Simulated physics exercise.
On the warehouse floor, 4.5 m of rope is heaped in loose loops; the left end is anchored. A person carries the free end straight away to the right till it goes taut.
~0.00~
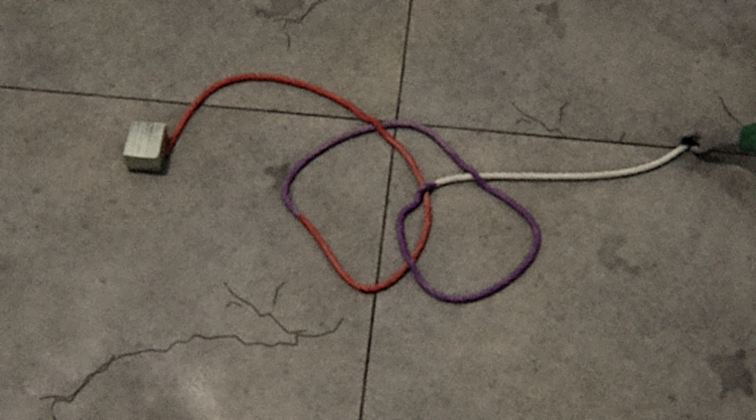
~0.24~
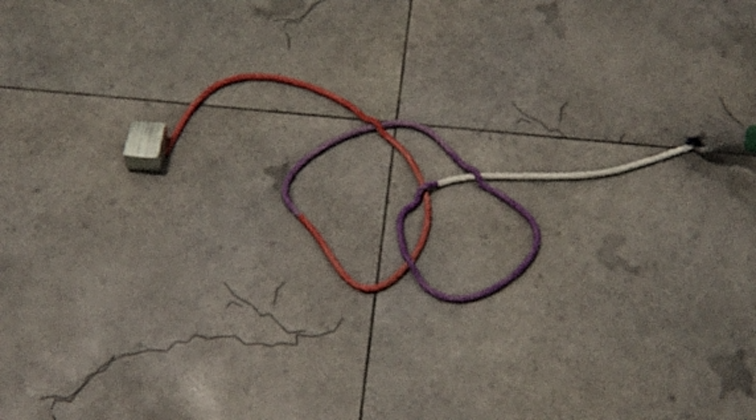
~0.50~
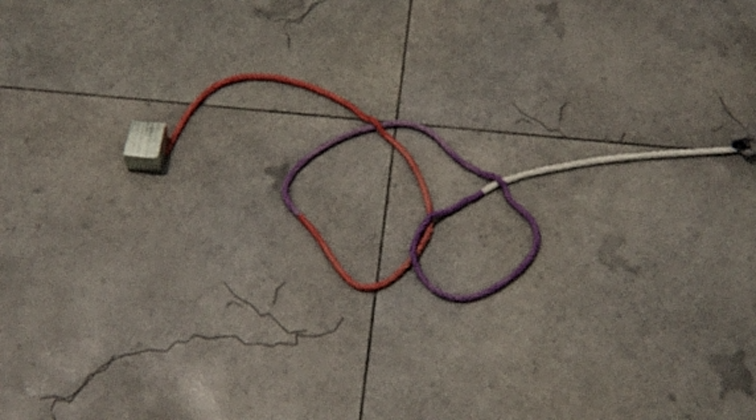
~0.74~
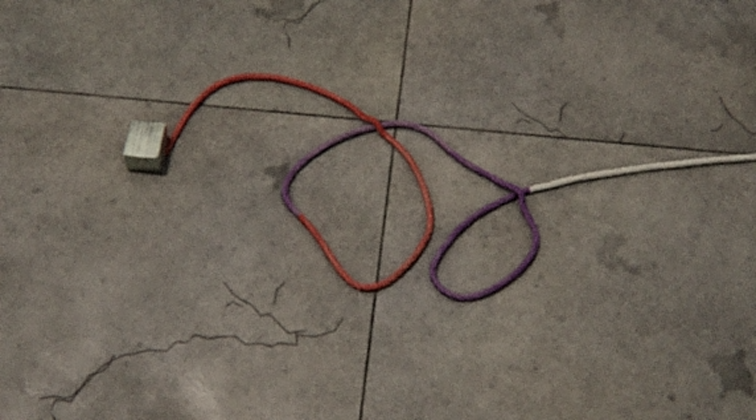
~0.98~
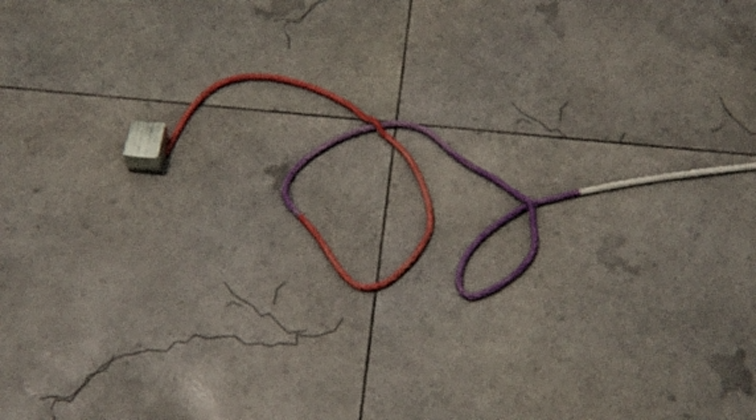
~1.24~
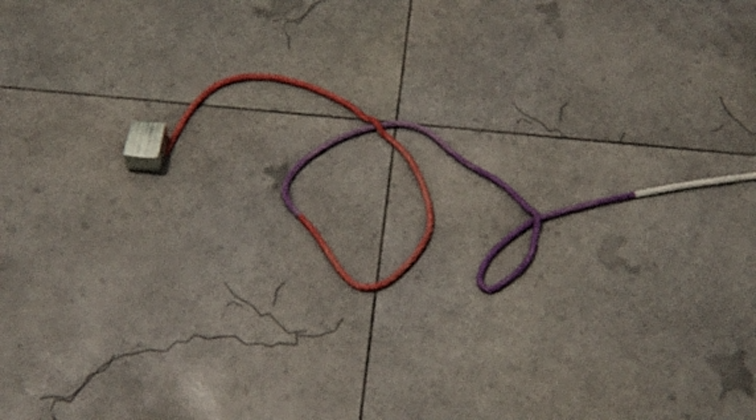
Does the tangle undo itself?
In the end the rope pulls straight.
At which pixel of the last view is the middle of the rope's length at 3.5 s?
Near (588, 185).
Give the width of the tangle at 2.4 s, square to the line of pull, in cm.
About 70 cm.
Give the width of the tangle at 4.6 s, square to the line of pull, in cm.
Some 46 cm.
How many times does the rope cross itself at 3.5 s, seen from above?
There are 1.
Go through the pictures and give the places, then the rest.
In the first frame, crossings (379, 126) red over purple, (408, 264) purple over red, (424, 186) purple over red, (474, 176) purple over white; rope runs through (269, 77) (412, 259) (372, 128) (483, 293) (538, 176); grip (686, 146).
In the second frame, rope runs through (269, 77) (372, 128) (540, 176); grip (692, 146).
In the third frame, rope runs through (269, 77) (372, 128) (579, 164); grip (737, 149).
In the fourth frame, rope runs through (269, 77) (372, 128) (630, 170).
In the fifth frame, rope runs through (269, 77) (372, 128) (681, 175).
In the sixth frame, rope runs through (269, 77) (413, 258) (372, 128) (483, 288) (736, 178).
By 2.4 s, the ends are 2.8 m apart, loops still 69 cm across.
By 3.5 s, the ends are 3.4 m apart, loops still 68 cm across.
By 4.6 s, the ends are 4.1 m apart, loops still 46 cm across.
By 5.7 s, the ends are 4.5 m apart, and it runs straight.
By 6.0 s, the ends are 4.5 m apart, and it runs straight.
